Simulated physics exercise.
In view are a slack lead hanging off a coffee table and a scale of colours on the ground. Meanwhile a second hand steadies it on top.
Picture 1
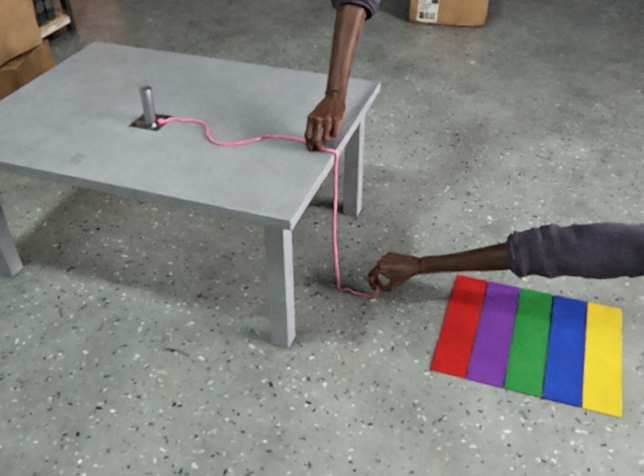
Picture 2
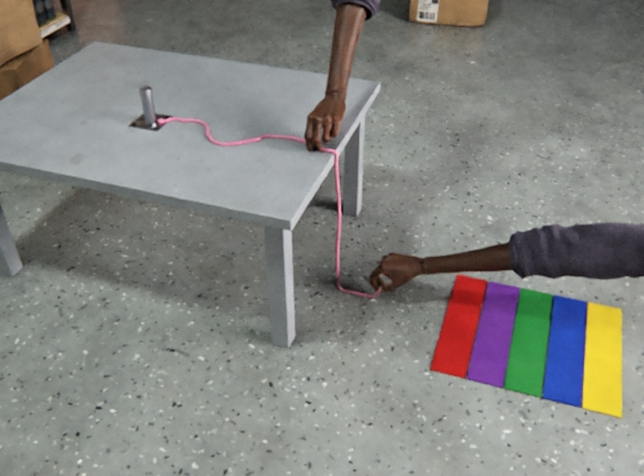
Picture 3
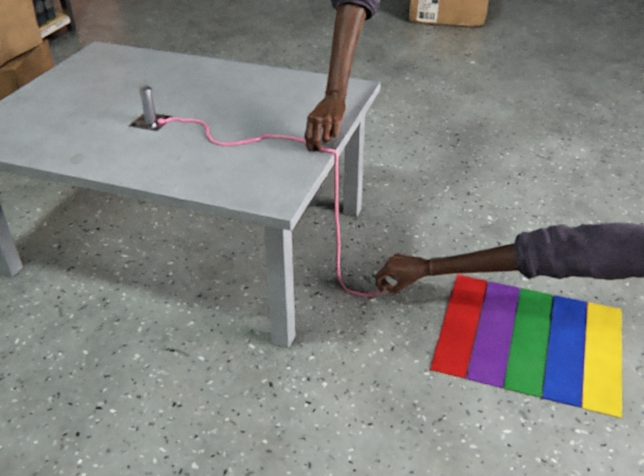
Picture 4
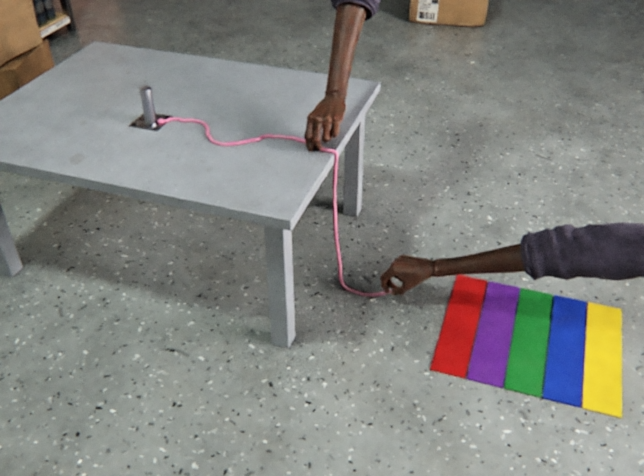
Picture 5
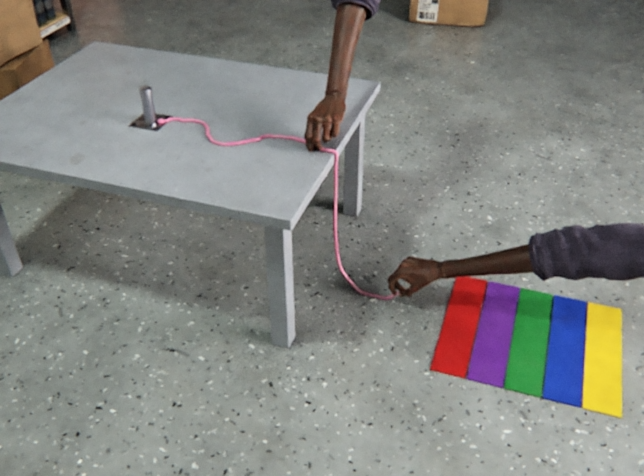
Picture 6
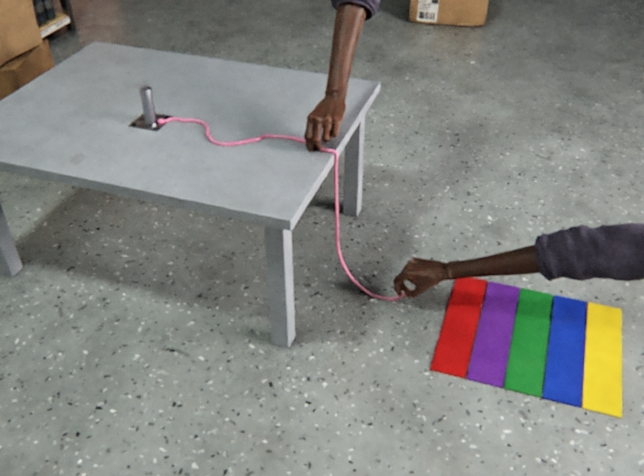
On a speckled grey floor, seen from above at an angle, a grey coffee table stands at left with cardboard boxes behind. A pink cord runs from a metal post across the tabletop and hangs slackly over its edge, near red, purple, green, blue and yellow strips at right. One hand stays on the cord at the edge while another draws its lower end slightly rightward; the camera stays still.
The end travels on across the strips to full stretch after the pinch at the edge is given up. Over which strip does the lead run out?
Over the green strip.
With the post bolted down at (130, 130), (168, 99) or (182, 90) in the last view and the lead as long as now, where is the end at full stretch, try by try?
In pixels, the answers are (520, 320), (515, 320) and (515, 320).
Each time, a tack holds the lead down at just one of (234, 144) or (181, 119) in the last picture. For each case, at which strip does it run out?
In order, purple and green.
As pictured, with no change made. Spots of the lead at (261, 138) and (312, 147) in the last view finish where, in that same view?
Result - first point (290, 145), second point (346, 166).
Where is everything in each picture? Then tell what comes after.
In the first picture, end (378, 288); red (453, 355); purple (489, 363); green (526, 372); blue (563, 381); yellow (603, 391).
In the second picture, end (380, 289); lead through (186, 120) (220, 144) (292, 138) (337, 171) (339, 229) (339, 278).
In the third picture, end (385, 290).
In the fourth picture, end (391, 291); lead through (186, 120) (220, 144) (292, 138) (335, 171) (335, 228) (341, 280).
In the fifth picture, end (398, 293).
In the sixth picture, end (403, 294); lead through (186, 120) (220, 144) (292, 138) (336, 171) (337, 228) (355, 282).
Soon after, end near (477, 311); over red.
After that, end near (513, 318); over purple.
At the stop, end near (533, 323); over green. The green one.
